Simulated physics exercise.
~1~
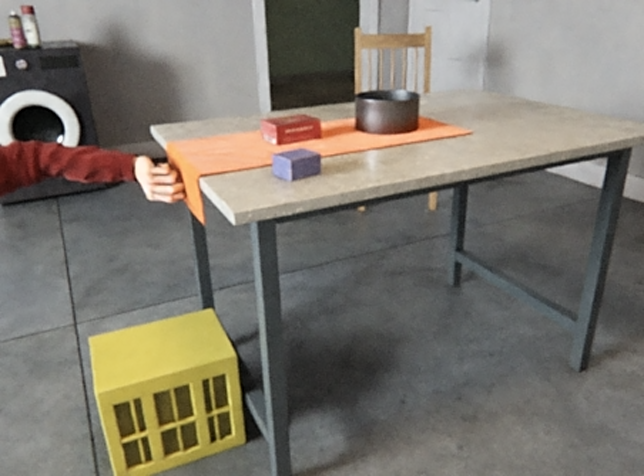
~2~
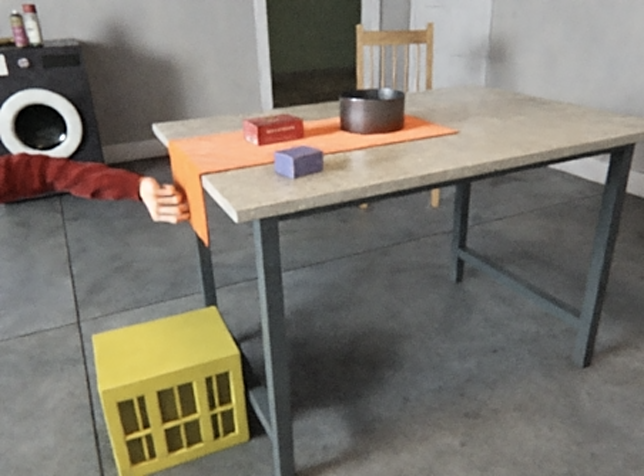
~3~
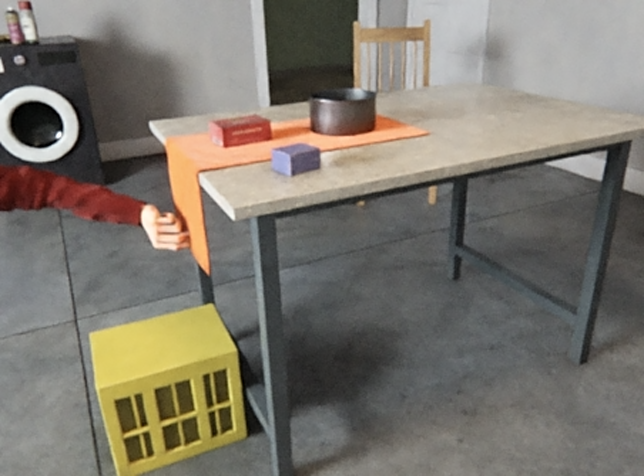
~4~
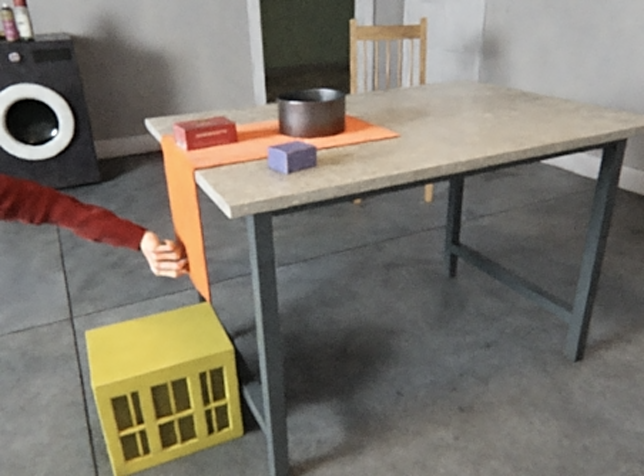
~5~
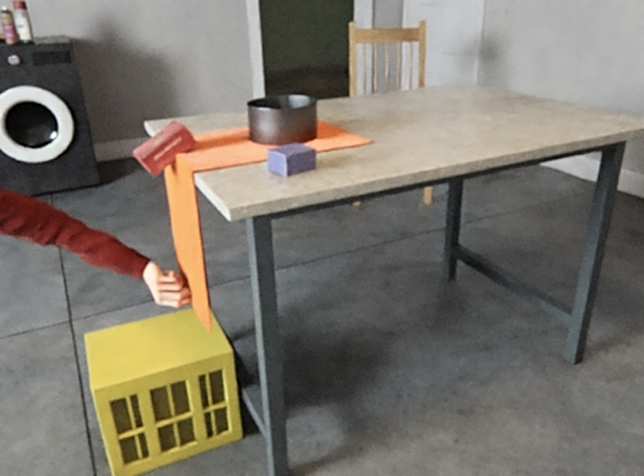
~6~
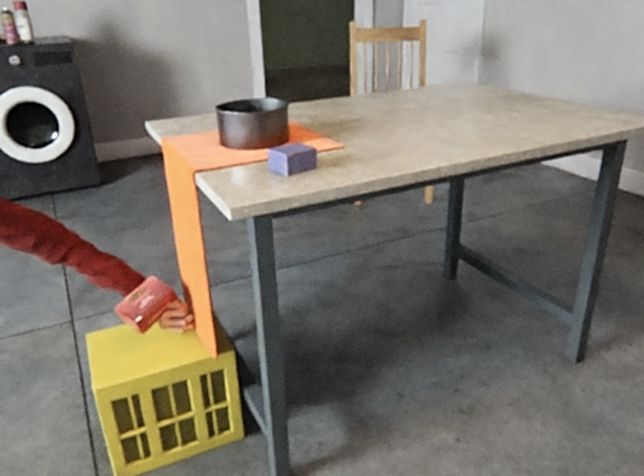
An arm in a dark red sleeve reaches in from the left and grips an orange hand towel hanging over the left end of a pale table, seen from slightly above in a grey room. A red packet and a dark pot rest on the towel, a blue block sits near the front edge, and a yellow crate stands below. The hand pulls the towel downward, carrying the packet and pot leftward while the block stays put. The packet tips over the end and drops beside the hand, just above the crate. Finally, the hem reaches the crate, with pot and block still on the table.
